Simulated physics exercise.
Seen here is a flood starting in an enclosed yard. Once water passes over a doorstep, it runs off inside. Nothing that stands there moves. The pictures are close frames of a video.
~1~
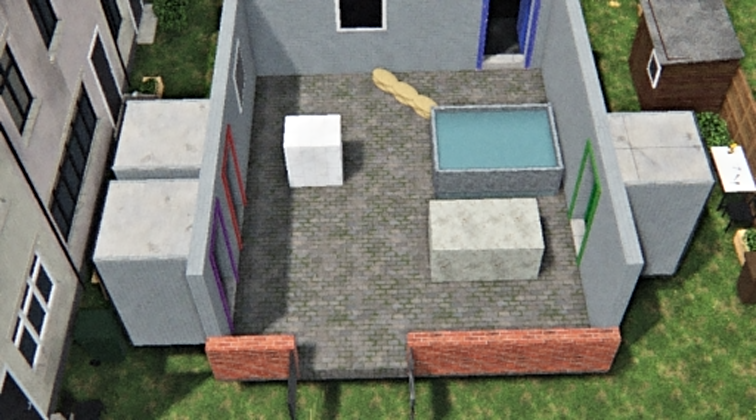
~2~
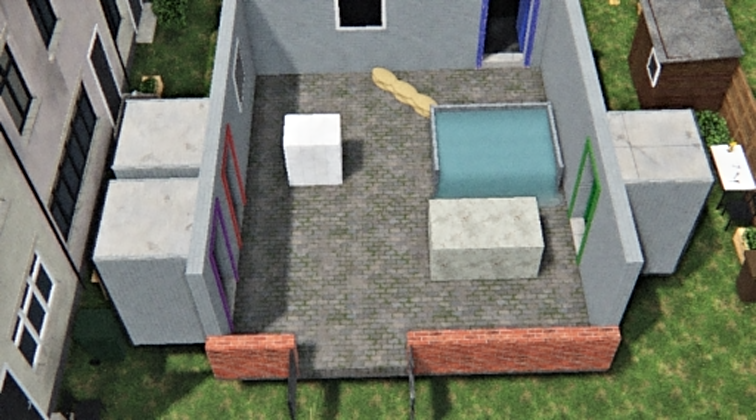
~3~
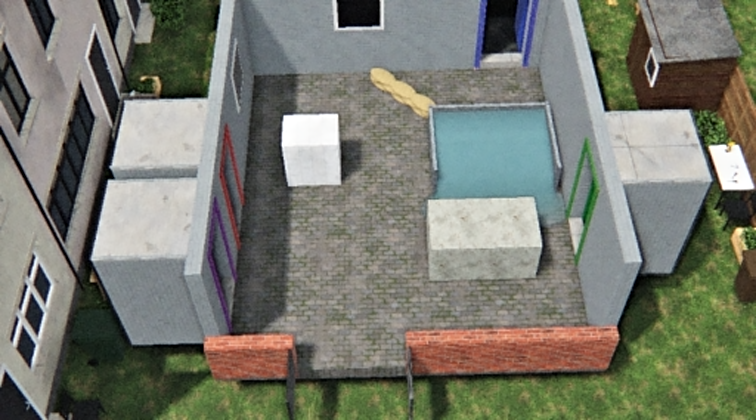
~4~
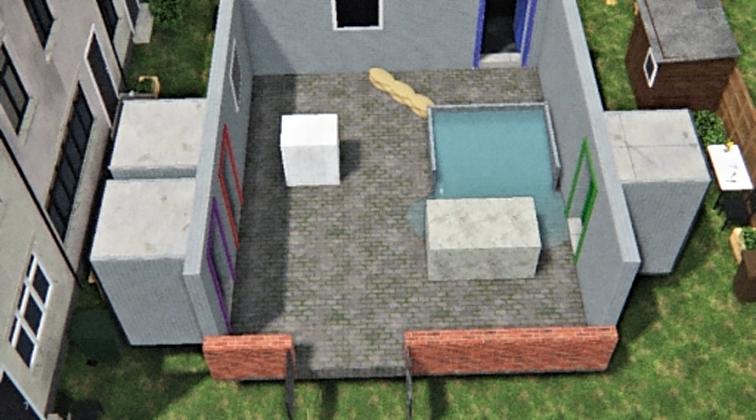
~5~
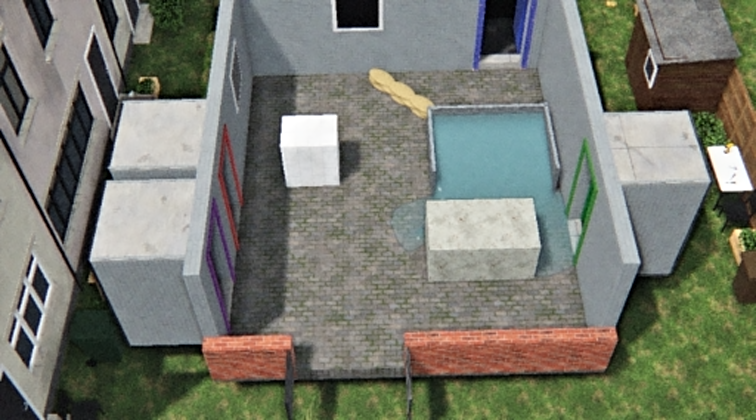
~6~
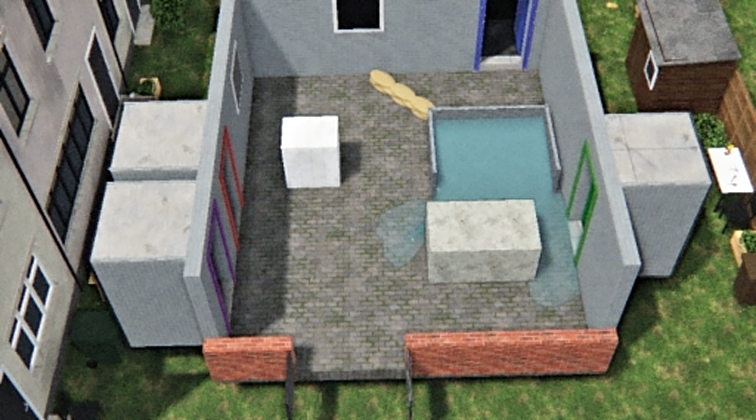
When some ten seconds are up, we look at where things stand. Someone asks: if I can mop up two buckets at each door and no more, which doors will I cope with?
The purple door: You will cope; the red door: Too much for you; the green door: Too much for you; the blue door: You will cope.
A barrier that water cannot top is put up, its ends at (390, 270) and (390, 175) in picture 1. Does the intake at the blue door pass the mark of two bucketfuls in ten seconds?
Looking at each in turn, blue remains within bounds.
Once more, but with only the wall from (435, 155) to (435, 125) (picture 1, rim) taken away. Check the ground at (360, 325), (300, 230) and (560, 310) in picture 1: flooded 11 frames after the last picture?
Going in your order, I'd say still bare, then drenched, then still bare.
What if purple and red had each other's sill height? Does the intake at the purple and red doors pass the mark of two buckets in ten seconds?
After the swap the purple door overflows the limit and the red door stays within it.
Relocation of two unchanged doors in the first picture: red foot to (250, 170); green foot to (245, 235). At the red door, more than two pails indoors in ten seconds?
Logged - red door ends up higher.
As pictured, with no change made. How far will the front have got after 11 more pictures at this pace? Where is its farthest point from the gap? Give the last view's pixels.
Look around (235, 287).
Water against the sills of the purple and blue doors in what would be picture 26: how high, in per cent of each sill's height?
Respectively about 40 and 20 per cent.
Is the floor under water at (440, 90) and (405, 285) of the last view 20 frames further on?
Result, in the order given: Not wetted / wetted.
A moment on, water covers 25 % of the floor; the purple door not reached, the red door not reached, the green door over two buckets in, the blue door not reached.
Next, water covers 45 % of the floor; the purple door not reached, the red door under two buckets in, the green door far over two buckets in, the blue door not reached.
Then, water covers 65 % of the floor; the purple door wet at the sill, nothing in, the red door over two buckets in, the green door far over two buckets in, the blue door wet at the sill, nothing in.
Later, water covers 75 % of the floor; the purple door wet at the sill, nothing in, the red door far over two buckets in, the green door far over two buckets in, the blue door wet at the sill, nothing in.
In the end, water covers 90 % of the floor; the purple door wet at the sill, nothing in, the red door far over two buckets in, the green door far over two buckets in, the blue door wet at the sill, nothing in.
